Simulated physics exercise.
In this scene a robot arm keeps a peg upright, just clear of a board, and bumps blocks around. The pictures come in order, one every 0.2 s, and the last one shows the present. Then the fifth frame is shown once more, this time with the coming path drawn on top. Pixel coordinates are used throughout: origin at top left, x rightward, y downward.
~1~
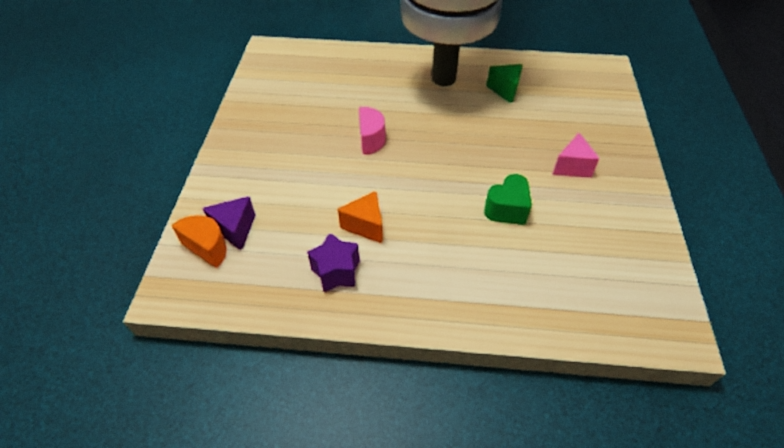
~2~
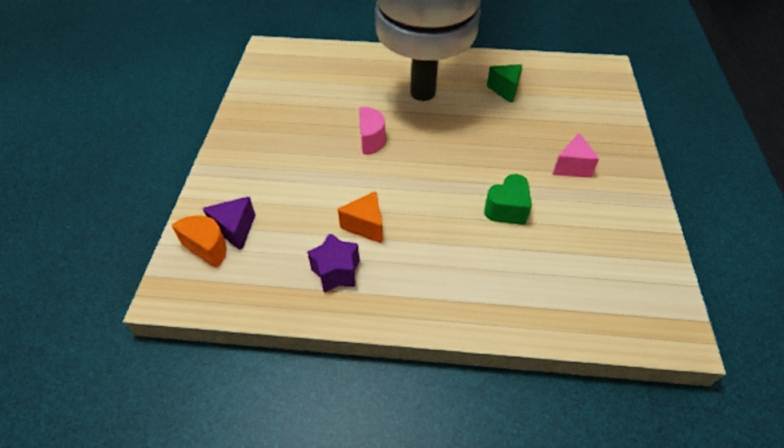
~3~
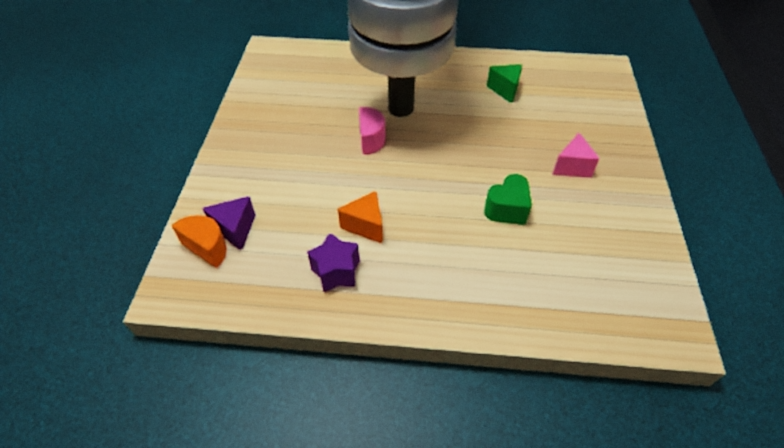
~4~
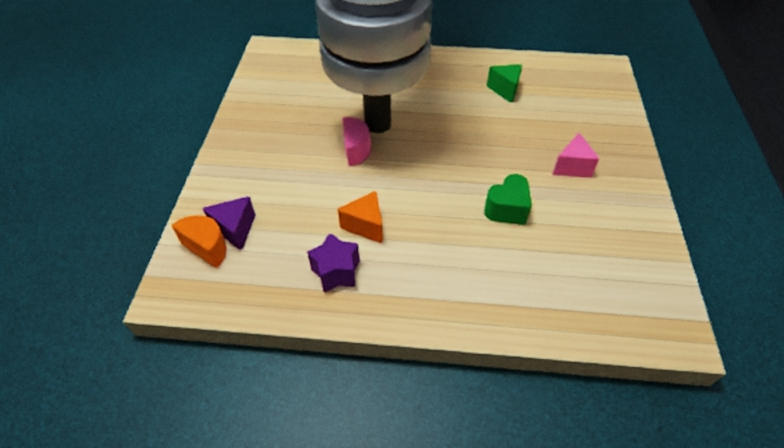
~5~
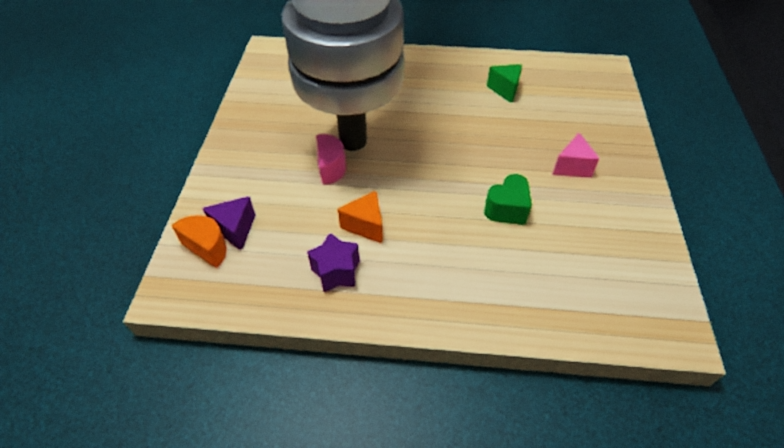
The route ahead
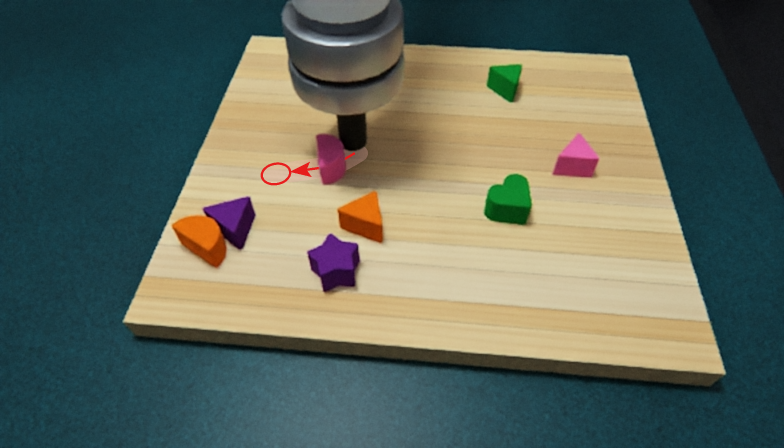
Robot arm with a dark peg moving down-left across a wooden board, pushing a pink D-shaped block among other coloured blocks.
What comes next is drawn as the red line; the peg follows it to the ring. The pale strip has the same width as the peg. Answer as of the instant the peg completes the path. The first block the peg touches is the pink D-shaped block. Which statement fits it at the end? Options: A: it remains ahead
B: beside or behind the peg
The answer is B.
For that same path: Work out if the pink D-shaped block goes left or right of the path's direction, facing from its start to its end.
So, looking from the first point of the path to the last, the pink D-shaped block moves leftwards.
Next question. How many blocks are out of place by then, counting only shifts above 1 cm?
There will be one block that moves more than 1 cm.
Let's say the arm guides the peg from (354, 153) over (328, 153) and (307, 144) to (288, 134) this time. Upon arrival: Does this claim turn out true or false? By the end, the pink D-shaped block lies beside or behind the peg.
It is true.
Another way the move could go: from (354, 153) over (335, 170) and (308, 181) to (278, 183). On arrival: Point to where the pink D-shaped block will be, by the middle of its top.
The middle of the upper face of the pink D-shaped block will lie at about (259, 186) in the picture.
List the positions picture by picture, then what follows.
Peg tip at (444, 79); block tops, purple triangular block at (228, 211); pink D-shaped block at (371, 120), in the first picture.
Peg at (423, 93); blocks unchanged, in the second picture.
Peg at (401, 109); blocks unchanged, in the third picture.
Peg at (378, 125); pink D-shaped block at (355, 130), in the fourth picture.
Peg at (353, 142); purple triangular block at (228, 211); pink D-shaped block at (329, 148), in the fifth picture.
Path on the board, from (354, 153) via (331, 165) and (304, 170), ending at (276, 174).
What follows on the original path. Halfway along, peg at (316, 157); pink D-shaped block at (296, 167), turned 30° anticlockwise.
At the end, peg at (273, 162); purple triangular block in place; pink D-shaped block at (280, 175), turned 85° anticlockwise.
